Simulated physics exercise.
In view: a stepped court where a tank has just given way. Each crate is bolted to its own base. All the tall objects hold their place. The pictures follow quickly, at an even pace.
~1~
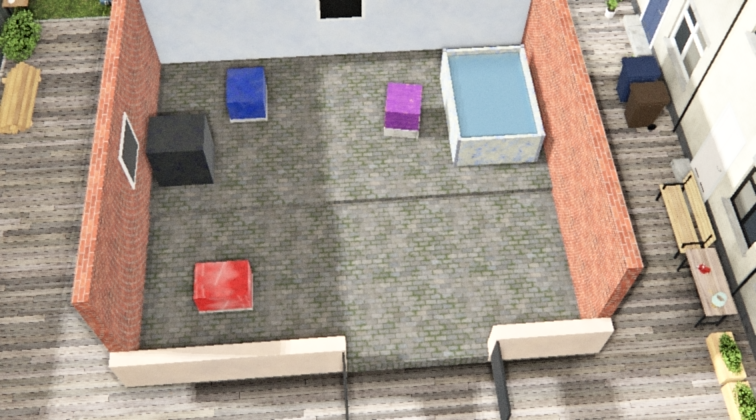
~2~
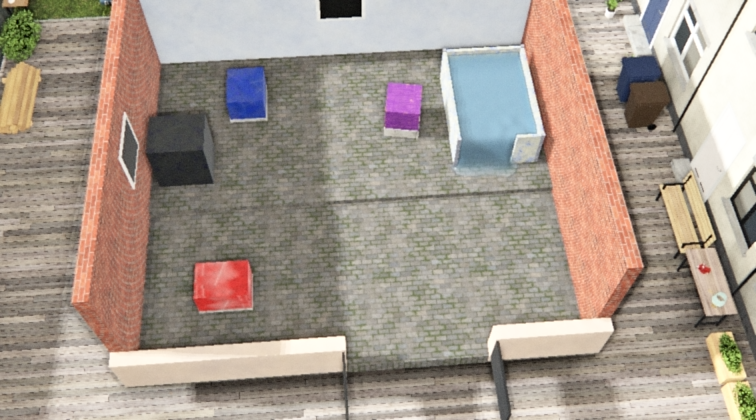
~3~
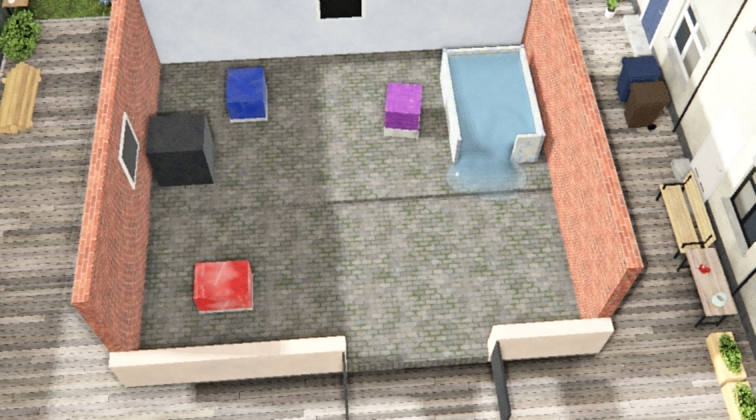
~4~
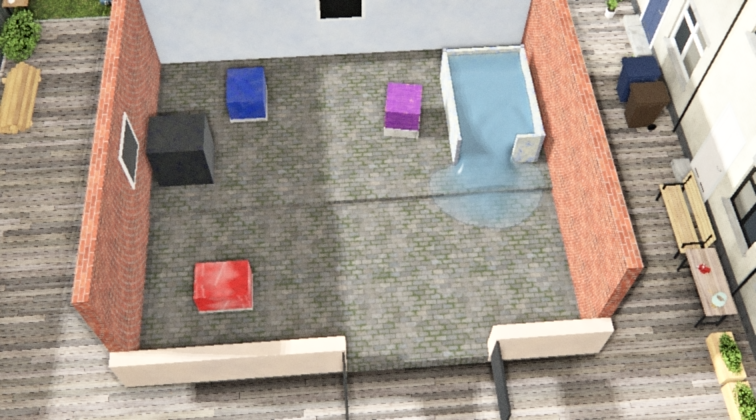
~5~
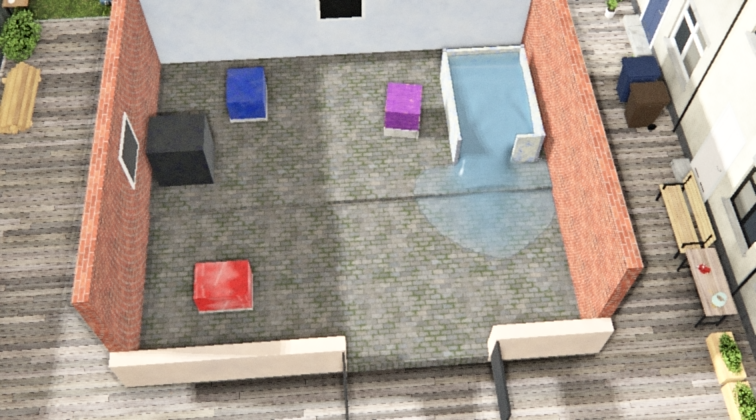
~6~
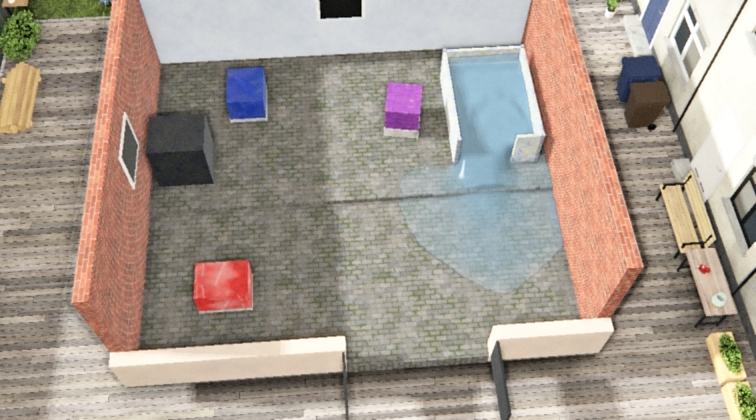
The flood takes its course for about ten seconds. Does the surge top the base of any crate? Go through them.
The blue crate stays dry; the purple crate stays dry; the red crate gets wet.
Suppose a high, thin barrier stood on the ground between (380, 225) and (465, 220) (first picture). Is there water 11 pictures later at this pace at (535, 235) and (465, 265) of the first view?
In that order: Awash, covered.
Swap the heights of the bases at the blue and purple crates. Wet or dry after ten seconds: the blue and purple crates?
In short: Blue escapes it; purple is spared.
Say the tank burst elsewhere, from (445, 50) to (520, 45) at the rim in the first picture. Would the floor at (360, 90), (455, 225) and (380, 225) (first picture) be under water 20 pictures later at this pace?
As listed: Awash, clear, free of water.
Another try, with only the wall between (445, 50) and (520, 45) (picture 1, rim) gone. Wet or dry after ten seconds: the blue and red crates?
One by one: The blue one is wetted; the red one takes water.
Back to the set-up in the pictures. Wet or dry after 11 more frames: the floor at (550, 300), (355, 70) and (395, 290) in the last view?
In that order: Covered, clear, covered.
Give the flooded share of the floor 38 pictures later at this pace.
About 40 per cent.
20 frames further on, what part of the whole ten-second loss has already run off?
Close to 45 %.
A moment on, water covers 25 % of the floor; the blue crate not reached, the purple crate not reached, the red crate not reached.
Next, water covers 35 % of the floor; the blue crate not reached, the purple crate not reached, the red crate not reached.
Then, water covers 35 % of the floor; the blue crate not reached, the purple crate not reached, the red crate water round its plinth.
Later, water covers 40 % of the floor; the blue crate not reached, the purple crate not reached, the red crate water round its plinth.
In the end, water covers 50 % of the floor; the blue crate stayed above the water, the purple crate stayed above the water, the red crate was topped.
